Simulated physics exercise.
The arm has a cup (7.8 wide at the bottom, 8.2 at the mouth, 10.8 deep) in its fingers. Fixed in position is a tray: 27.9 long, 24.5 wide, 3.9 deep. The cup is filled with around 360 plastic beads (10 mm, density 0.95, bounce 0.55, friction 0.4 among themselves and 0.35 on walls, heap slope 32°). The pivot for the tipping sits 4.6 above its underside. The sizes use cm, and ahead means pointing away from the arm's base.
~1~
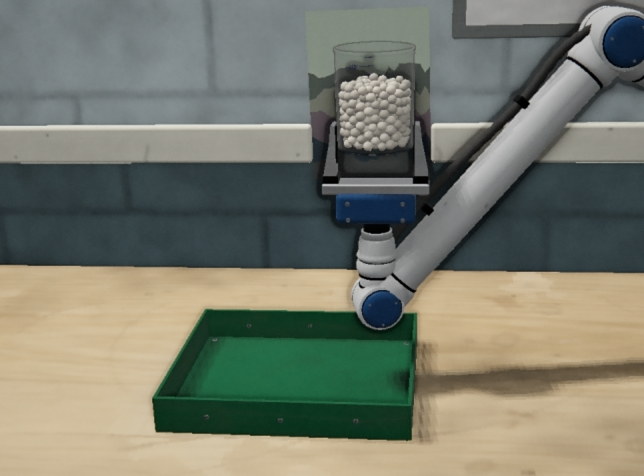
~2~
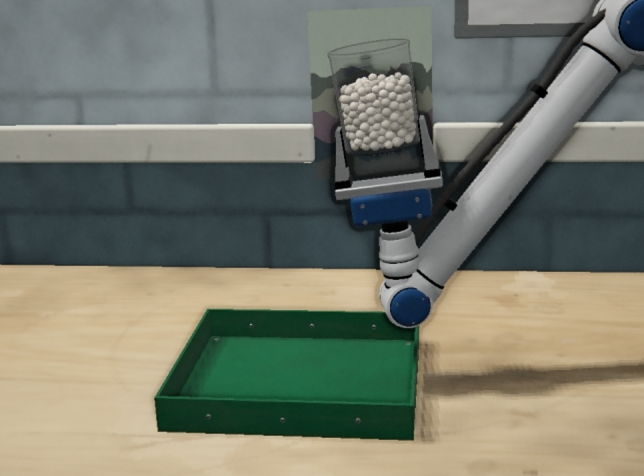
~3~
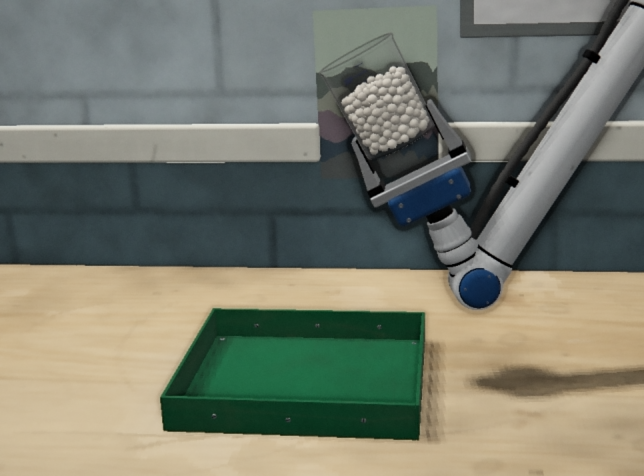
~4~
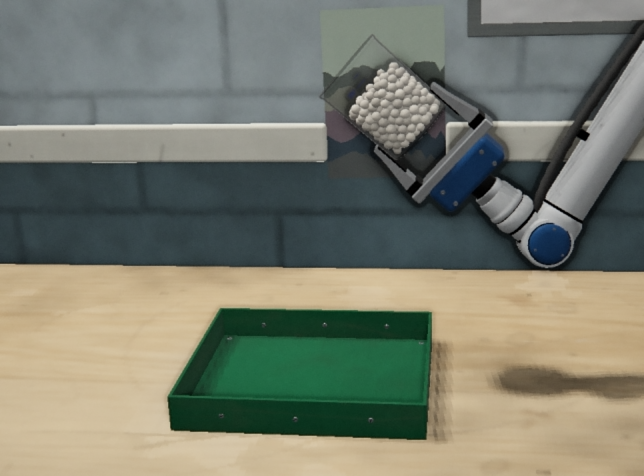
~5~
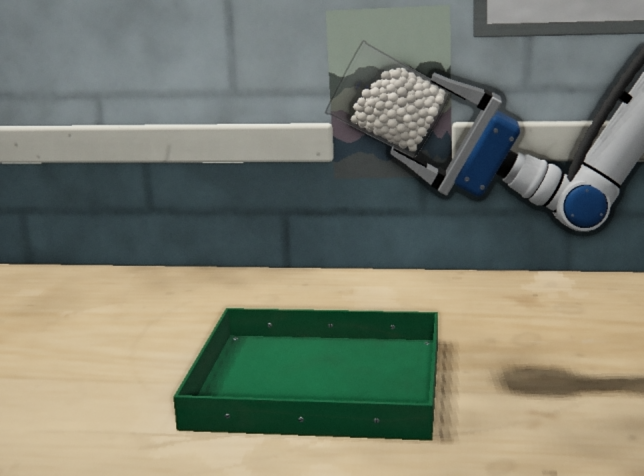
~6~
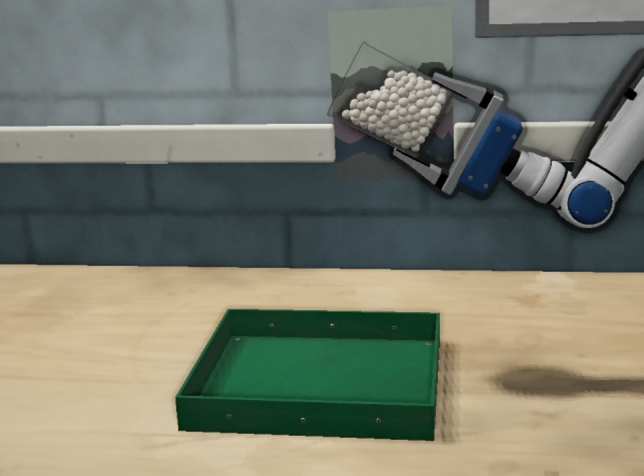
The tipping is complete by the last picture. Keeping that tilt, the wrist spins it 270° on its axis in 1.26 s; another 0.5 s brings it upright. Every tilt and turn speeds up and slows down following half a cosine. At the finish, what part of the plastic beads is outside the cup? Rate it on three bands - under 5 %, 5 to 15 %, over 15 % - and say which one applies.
The lowest band, under 5 %.
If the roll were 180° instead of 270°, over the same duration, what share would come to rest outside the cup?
Then about 0 percent.
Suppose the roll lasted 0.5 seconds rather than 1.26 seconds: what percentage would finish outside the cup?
With that change you'd see near 0 per cent.
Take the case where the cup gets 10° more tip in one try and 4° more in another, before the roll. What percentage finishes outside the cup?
You'd get close to 10 per cent, then close to 5 per cent.
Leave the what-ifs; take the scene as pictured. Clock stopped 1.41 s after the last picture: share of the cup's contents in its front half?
The answer works out at some 55 percent.
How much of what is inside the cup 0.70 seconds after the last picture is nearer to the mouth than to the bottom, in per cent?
Something near 30 in a hundred.
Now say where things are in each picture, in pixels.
Cup middle at (375, 98), upright; upper third of the load around (375, 93), from x 345 to 405, top at y 80; 356 in the cup, in the first picture.
Cup middle at (376, 98), tipped 8°; upper third of the load around (377, 92), from x 345 to 410, top at y 75, in the second picture.
Cup middle at (379, 98), tipped 27°; upper third of the load around (386, 92), from x 345 to 425, top at y 70, in the third picture.
Cup middle at (384, 100), tipped 48°; upper third of the load around (393, 91), from x 355 to 435, top at y 65, in the fourth picture.
Cup middle at (389, 101), tipped 61°; upper third of the load around (401, 92), from x 355 to 440, top at y 70, in the fifth picture.
Cup middle at (391, 102), tipped 62°; upper third of the load around (404, 94), from x 345 to 440, top at y 75; 356 in the cup, in the sixth picture.
Then, 0.70 s later, tipped 62°, highest piece 37 above the table; 356 in the cup.
Then, 1.41 s later, tipped 50°, highest piece 37 above the table; 356 in the cup.
Then, 1.96 s later, upright, highest piece 39 above the table; 356 in the cup.
Then, 2.66 s later, upright, highest piece 39 above the table; 356 in the cup.
At rest, 356 in the cup. That is 0 % outside the cup.
